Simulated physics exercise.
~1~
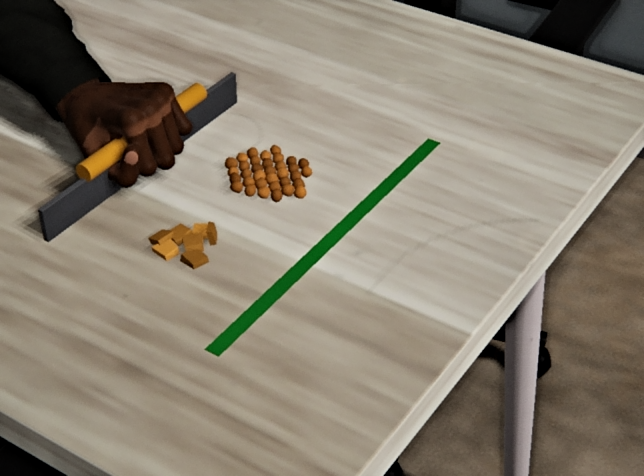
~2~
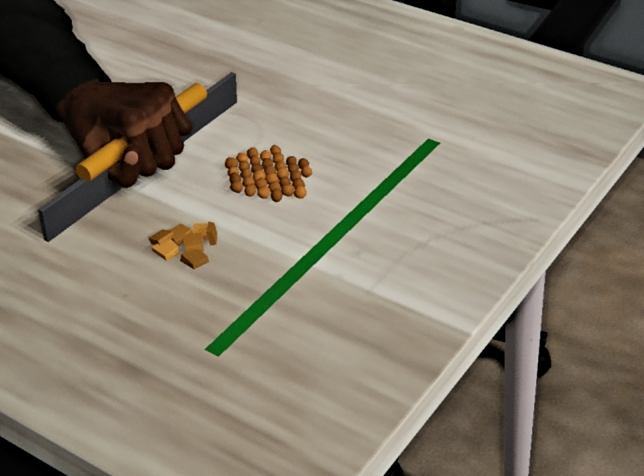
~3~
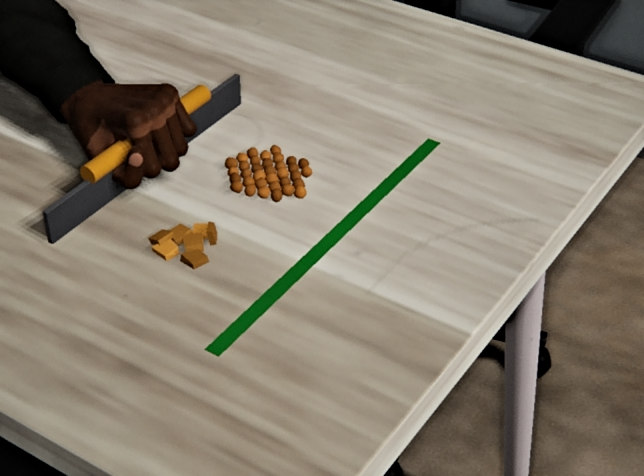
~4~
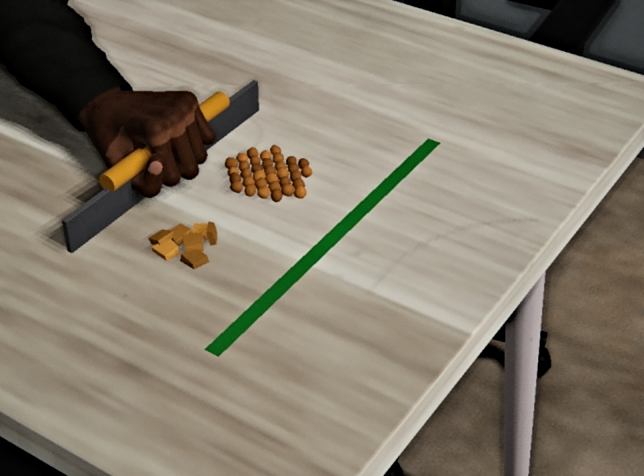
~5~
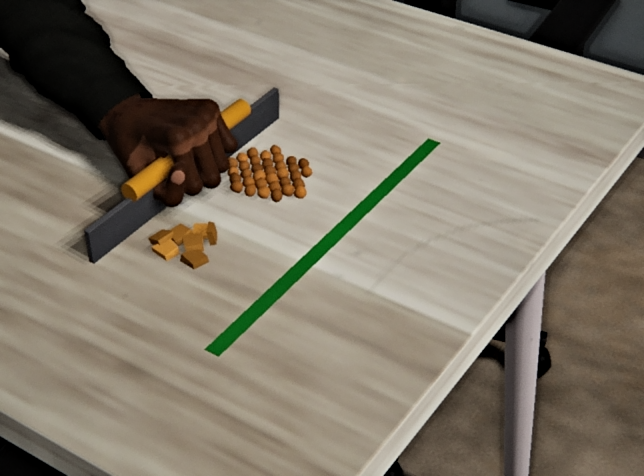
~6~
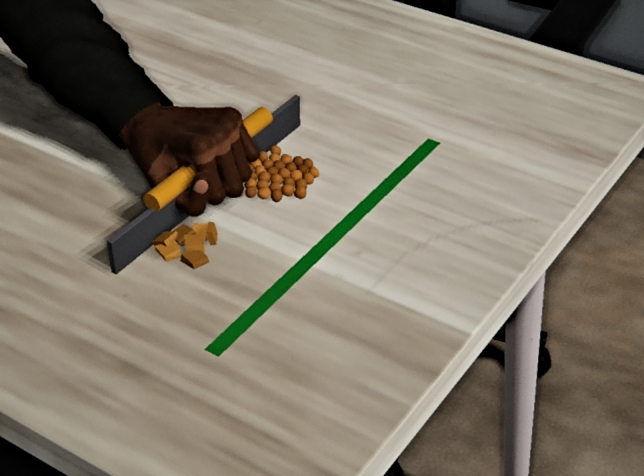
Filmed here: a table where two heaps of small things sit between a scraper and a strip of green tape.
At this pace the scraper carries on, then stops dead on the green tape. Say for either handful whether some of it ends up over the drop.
Outcome: Front handful: Nothing falls; back handful: Nothing falls.
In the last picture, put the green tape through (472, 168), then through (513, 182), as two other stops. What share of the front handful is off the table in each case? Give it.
The first line leaves 0 in a hundred off the table, the second 0 in a hundred.
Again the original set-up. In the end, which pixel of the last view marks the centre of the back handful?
Resting centre, last frame: Approx. (387, 215) px.
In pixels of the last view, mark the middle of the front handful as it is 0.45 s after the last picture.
I'd place its centre close to (246, 265).
Then, 0.45 s after the last picture, scraper still moving, near (276, 188); front handful all on the table, its front near (253, 283); back handful all on the table, its front near (357, 205).
Then, 0.92 s after the last picture, scraper stopped at the green tape; front handful all on the table, its front near (318, 313); back handful all on the table, its front near (420, 229).
At rest, scraper stopped at the green tape; front handful all on the table, its front near (318, 313); back handful all on the table, its front near (421, 229).
